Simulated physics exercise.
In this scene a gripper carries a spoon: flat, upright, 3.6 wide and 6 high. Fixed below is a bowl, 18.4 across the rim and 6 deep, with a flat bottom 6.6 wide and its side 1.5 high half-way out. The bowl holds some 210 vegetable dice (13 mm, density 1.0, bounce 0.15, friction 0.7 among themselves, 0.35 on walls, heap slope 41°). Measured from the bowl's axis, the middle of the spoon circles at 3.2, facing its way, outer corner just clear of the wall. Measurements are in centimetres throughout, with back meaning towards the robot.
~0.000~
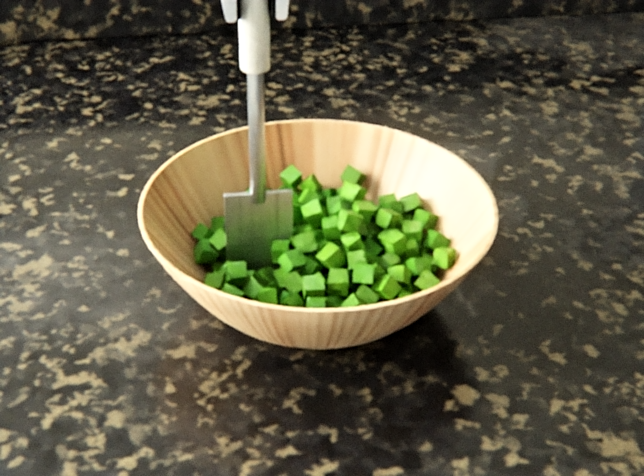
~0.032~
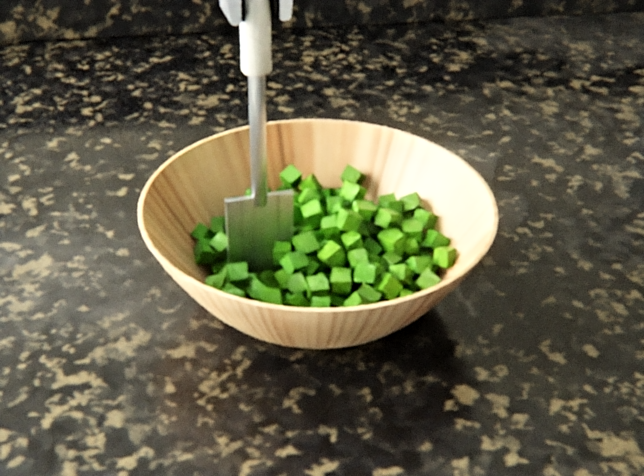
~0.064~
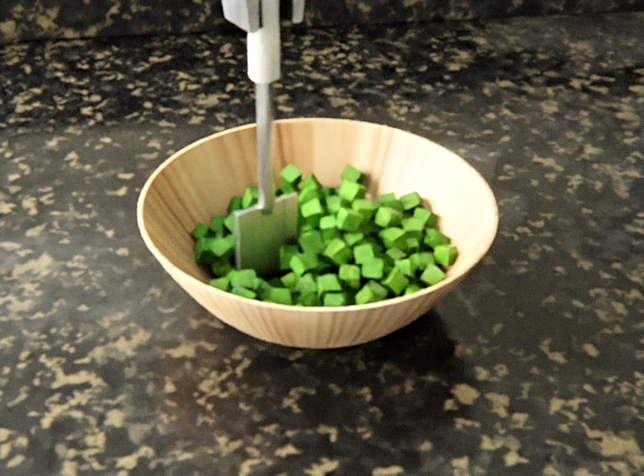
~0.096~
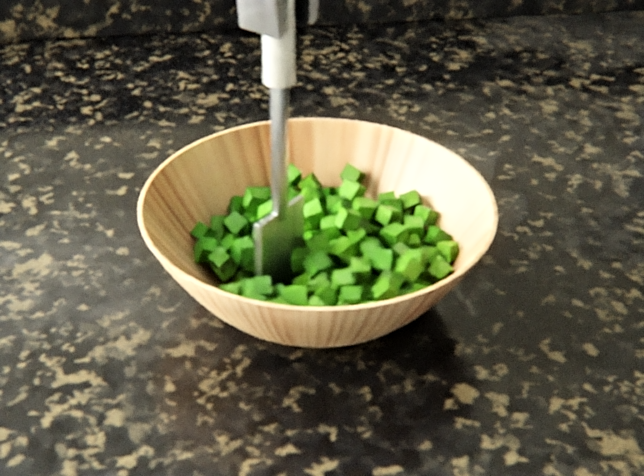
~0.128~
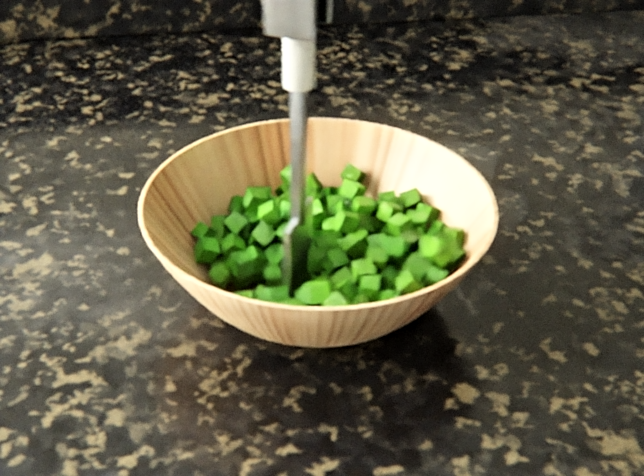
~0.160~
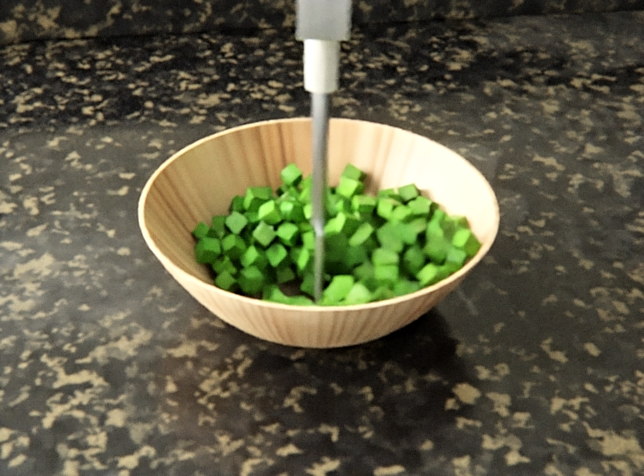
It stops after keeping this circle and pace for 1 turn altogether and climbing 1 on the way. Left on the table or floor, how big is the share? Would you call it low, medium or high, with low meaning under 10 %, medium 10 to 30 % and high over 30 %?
I would call it low, under 10 %.
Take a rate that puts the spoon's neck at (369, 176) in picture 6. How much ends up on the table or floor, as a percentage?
About 15 per cent.
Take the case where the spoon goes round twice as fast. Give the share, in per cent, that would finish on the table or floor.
My guess is about 20 per cent.
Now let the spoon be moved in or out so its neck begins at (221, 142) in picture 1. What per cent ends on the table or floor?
Close to 15 in a hundred.
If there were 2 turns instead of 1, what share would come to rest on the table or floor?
15 %.
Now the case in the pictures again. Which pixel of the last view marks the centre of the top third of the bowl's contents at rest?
Roughly pixel (241, 265).
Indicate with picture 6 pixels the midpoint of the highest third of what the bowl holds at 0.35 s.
I'd point to somewhere close to (387, 171).
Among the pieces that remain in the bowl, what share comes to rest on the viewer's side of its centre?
Estimate: Some 65 %.
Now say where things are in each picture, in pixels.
The first picture shows spoon neck at (258, 167), 0° round; upper third of the load around (338, 232), from x 205 to 445, top at y 175; 213 in the bowl.
The second picture shows spoon neck at (259, 170), 7° round; upper third of the load around (335, 233), from x 205 to 445, top at y 175.
The third picture shows spoon neck at (266, 178), 25° round; upper third of the load around (328, 241), from x 205 to 445, top at y 175.
The fourth picture shows spoon neck at (280, 184), 44° round; upper third of the load around (345, 252), from x 205 to 445, top at y 175.
The fifth picture shows spoon neck at (299, 188), 62° round; upper third of the load around (361, 246), from x 205 to 455, top at y 175.
The sixth picture shows spoon neck at (320, 190), 81° round; upper third of the load around (379, 241), from x 205 to 465, top at y 175; 213 in the bowl.
By 0.35 s, 188° round, highest piece 8 above the table; 211 in the bowl, 2 in flight or on the tool.
By 0.53 s, 295° round, highest piece 8 above the table; 203 in the bowl, 5 on the table or floor, 5 in flight or on the tool.
By 0.82 s, 0° round, highest piece 7 above the table; 202 in the bowl, 11 on the table or floor.
By 1.52 s, 0° round, highest piece 7 above the table; 202 in the bowl, 11 on the table or floor.
Final count, 202 in the bowl, 11 on the table or floor. That is 5 % on the table or floor.
